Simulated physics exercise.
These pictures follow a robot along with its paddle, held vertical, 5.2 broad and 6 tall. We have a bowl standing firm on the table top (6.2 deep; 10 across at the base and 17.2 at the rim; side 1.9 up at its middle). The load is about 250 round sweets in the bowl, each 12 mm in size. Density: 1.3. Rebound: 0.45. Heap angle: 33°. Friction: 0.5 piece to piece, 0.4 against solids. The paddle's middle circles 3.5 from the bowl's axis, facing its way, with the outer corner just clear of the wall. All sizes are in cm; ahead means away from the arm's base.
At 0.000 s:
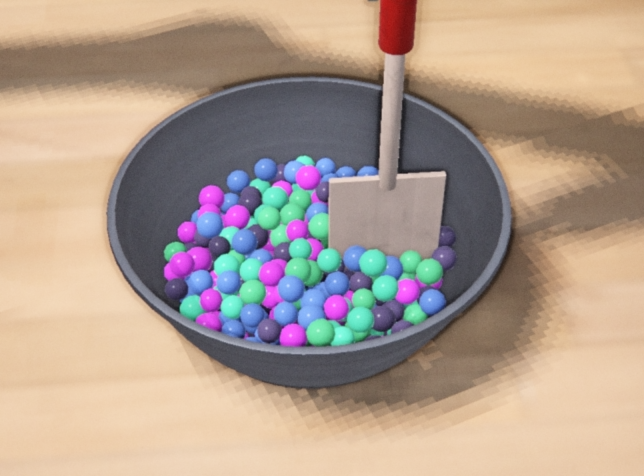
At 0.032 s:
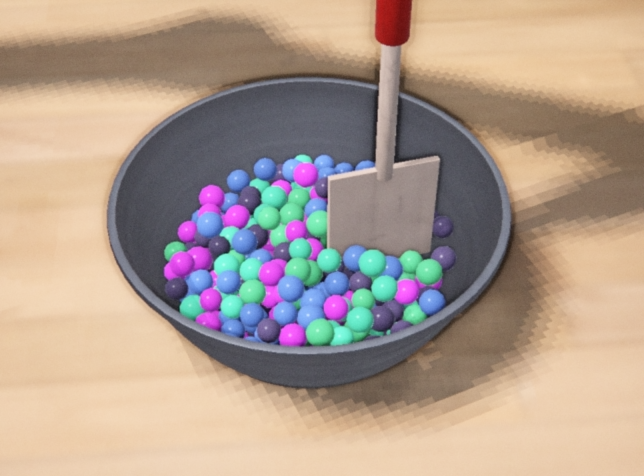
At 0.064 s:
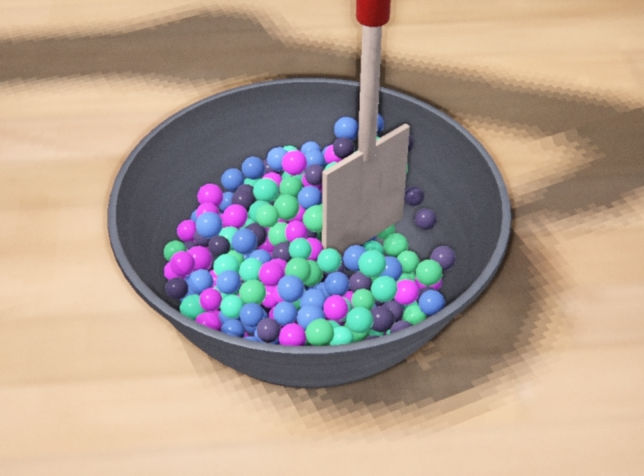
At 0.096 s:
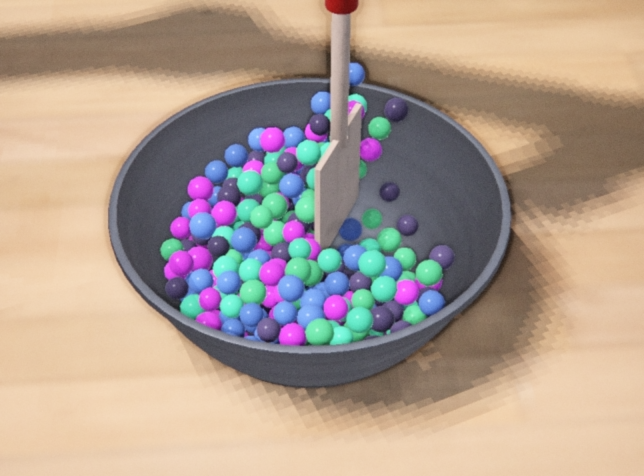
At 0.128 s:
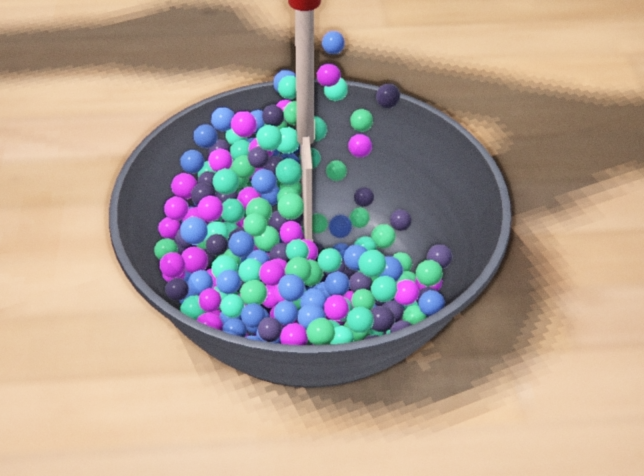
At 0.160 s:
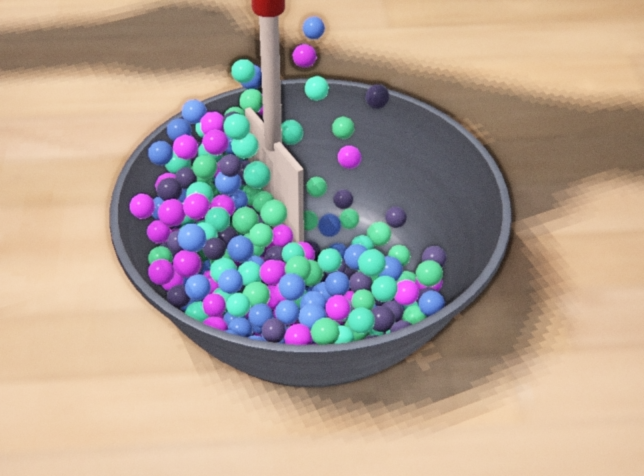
A red-handled paddle swept leftward through a dark gray bowl of small colorful balls, turning as it went, piling them against the left side and tossing a few up above the back rim.
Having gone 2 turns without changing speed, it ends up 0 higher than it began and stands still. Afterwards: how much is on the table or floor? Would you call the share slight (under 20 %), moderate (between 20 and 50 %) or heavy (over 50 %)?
I would call it moderate.
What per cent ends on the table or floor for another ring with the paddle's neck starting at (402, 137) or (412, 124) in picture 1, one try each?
Roughly 45 and 30 per cent.
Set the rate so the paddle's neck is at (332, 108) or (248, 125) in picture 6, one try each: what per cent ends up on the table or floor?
About 15 and 50 %.
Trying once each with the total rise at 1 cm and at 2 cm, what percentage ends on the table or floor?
Try one: Around 35 %; try two: Around 25 %.
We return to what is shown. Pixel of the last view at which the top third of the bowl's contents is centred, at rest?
It is centred around (374, 190).
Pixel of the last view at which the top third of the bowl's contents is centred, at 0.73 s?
The centre lies near (247, 321) in the last picture.
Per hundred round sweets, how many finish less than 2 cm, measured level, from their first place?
About 5 per cent.
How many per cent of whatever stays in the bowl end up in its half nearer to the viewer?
Close to 40 in a hundred.
After 0.44 s, 351° round, highest piece 8 above the table; 200 in the bowl, 35 on the table or floor, 15 in flight or on the tool.
After 0.73 s, 226° round, highest piece 8 above the table; 171 in the bowl, 71 on the table or floor, 8 in flight or on the tool.
After 1.07 s, 0° round, highest piece 6 above the table; 159 in the bowl, 90 on the table or floor, 1 in flight or on the tool.
After 1.77 s, 0° round, highest piece 6 above the table; 159 in the bowl, 91 on the table or floor.
In the end, 159 in the bowl, 91 on the table or floor. That is 36 % on the table or floor.
